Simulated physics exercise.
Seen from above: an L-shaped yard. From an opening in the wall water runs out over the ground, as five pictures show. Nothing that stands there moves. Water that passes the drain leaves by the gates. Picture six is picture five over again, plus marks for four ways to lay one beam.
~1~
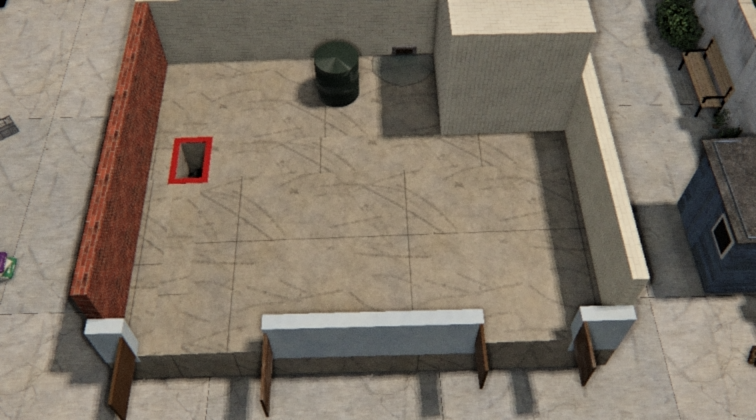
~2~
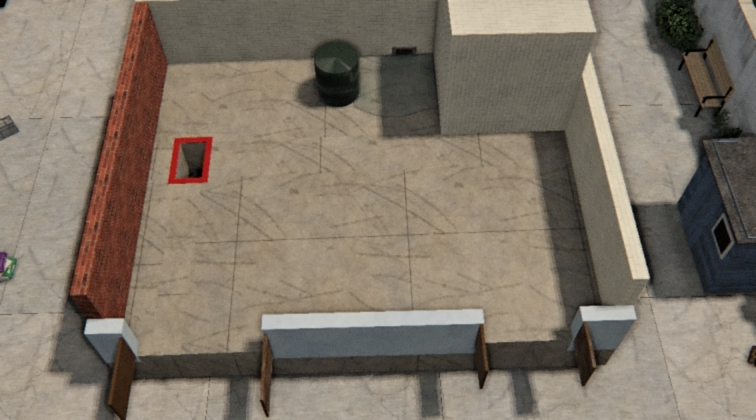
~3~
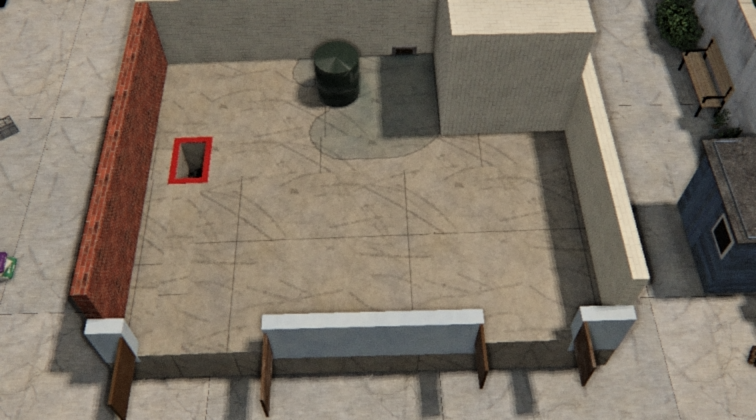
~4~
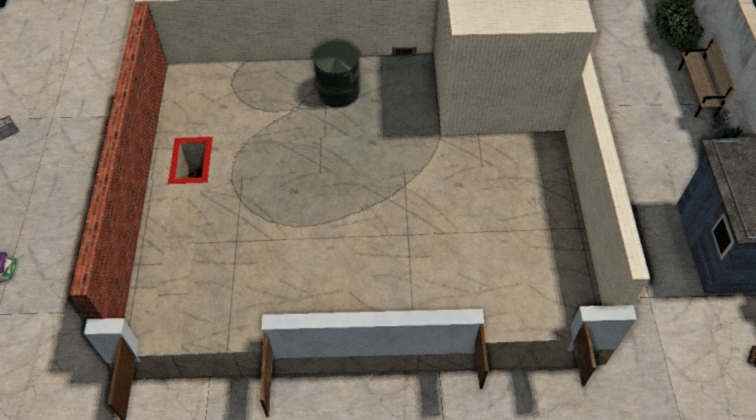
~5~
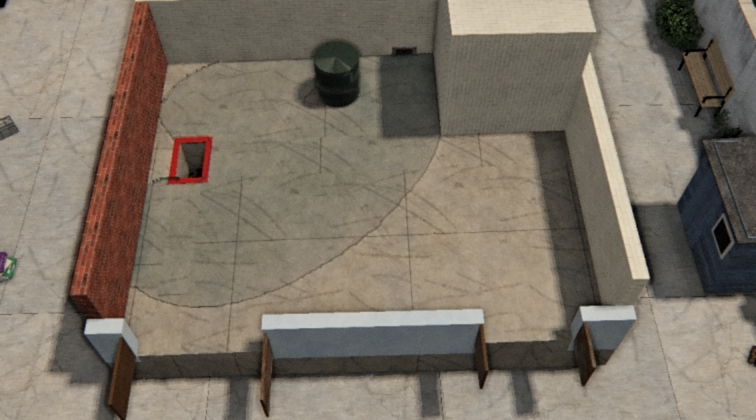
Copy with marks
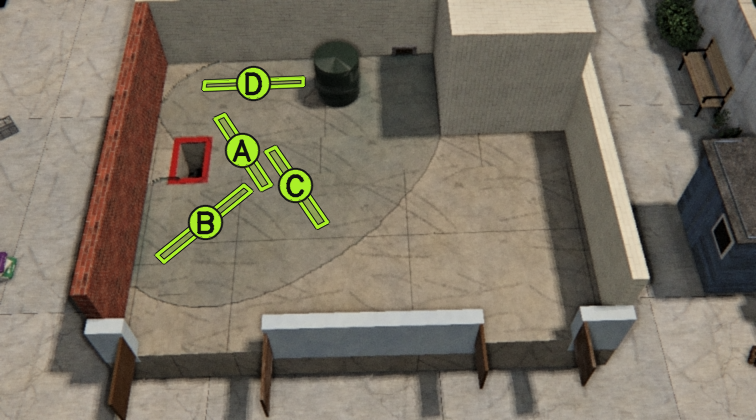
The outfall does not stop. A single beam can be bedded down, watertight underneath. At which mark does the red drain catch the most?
Best: C.
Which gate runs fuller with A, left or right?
The left one.
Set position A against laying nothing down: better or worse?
It is worse.
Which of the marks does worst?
Here it is position A.
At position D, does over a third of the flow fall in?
No.
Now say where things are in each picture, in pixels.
Outfall at (404, 51); red drain at (191, 160); open gate at (204, 340); open gate at (524, 328); front seen at (396, 80), 2 % of the ground wet; red drain still dry, in the first picture.
Front seen at (401, 115), 6 % of the ground wet; red drain still dry, in the second picture.
Front seen at (330, 149), 13 % of the ground wet; red drain still dry, in the third picture.
Front seen at (276, 218), 27 % of the ground wet; red drain still dry, in the fourth picture.
Front seen at (155, 291), 48 % of the ground wet; red drain taking water, in the fifth picture.
On the marked copy, A from (219, 116) to (266, 187); B from (160, 258) to (247, 188); C from (270, 149) to (322, 224); D from (204, 85) to (303, 81).
Choosing A, about 15 % of the stream goes into the red drain, about 85 % out by the gates.
Choosing B, about 24 % of the stream goes into the red drain, about 75 % out by the gates.
Choosing C, about 32 % of the stream goes into the red drain, about 67 % out by the gates.
Choosing D, about 23 % of the stream goes into the red drain, about 77 % out by the gates.
